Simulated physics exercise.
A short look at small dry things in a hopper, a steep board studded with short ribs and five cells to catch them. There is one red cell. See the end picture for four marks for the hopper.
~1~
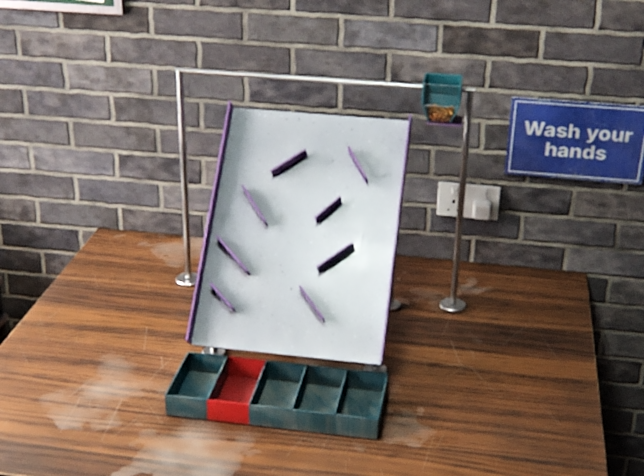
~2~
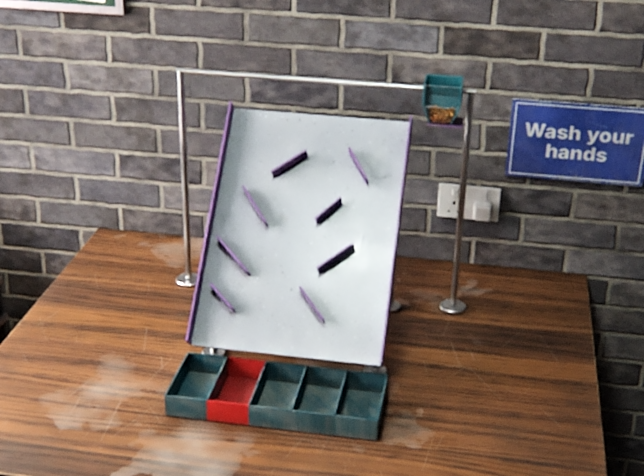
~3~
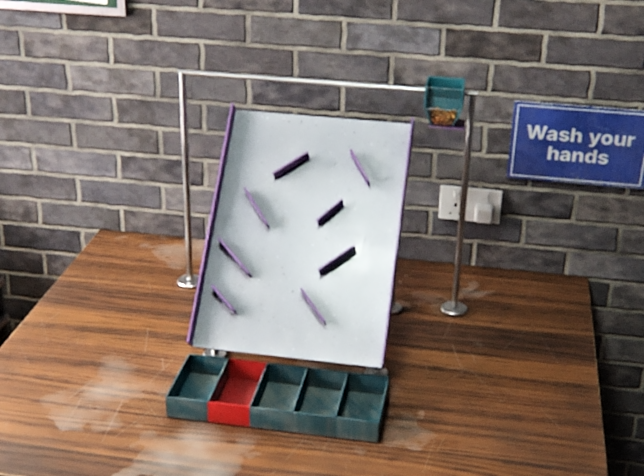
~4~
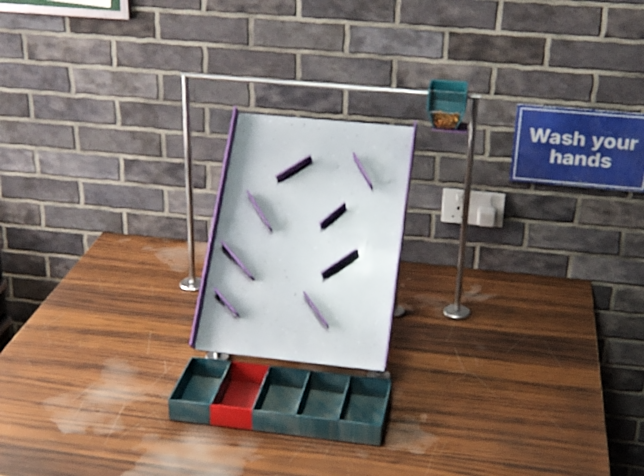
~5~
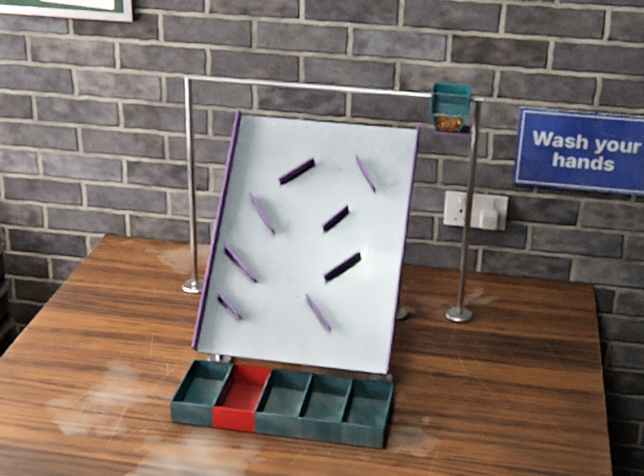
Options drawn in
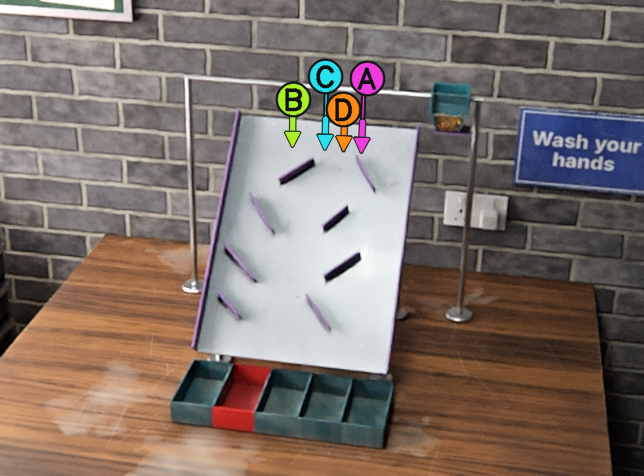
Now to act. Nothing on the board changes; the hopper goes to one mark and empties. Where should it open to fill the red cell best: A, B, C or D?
Mark D does it best.
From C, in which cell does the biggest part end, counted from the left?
The third from the left.
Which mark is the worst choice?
The answer is B.
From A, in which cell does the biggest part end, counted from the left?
It is the fifth one.
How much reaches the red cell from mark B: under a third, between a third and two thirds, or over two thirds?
It is under a third.
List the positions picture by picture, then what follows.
The first picture shows hopper at (440, 111), roasted chickpeas, door shut.
The second picture shows ribs (271, 172) to (306, 150), (349, 147) to (367, 179), (243, 186) to (266, 222).
The third picture shows ribs (317, 220) to (342, 199), (218, 237) to (249, 273), (318, 270) to (355, 245).
The fourth picture shows ribs (214, 288) to (237, 313), (303, 291) to (327, 324).
The fifth picture shows red cell at (233, 418), number 2 of 5 from the left.
On the marked copy, mark A meets the board at (361, 147); mark B meets the board at (292, 141); mark C meets the board at (325, 144); mark D meets the board at (343, 145).
Choosing A, about a quarter in the red cell, about two thirds in other cells, a small part outside the box.
Choosing B, a stray few in the red cell, nearly all in other cells.
Choosing C, about a third in the red cell, about two thirds in other cells.
Choosing D, about two thirds in the red cell, about a quarter in other cells, a stray few outside the box.
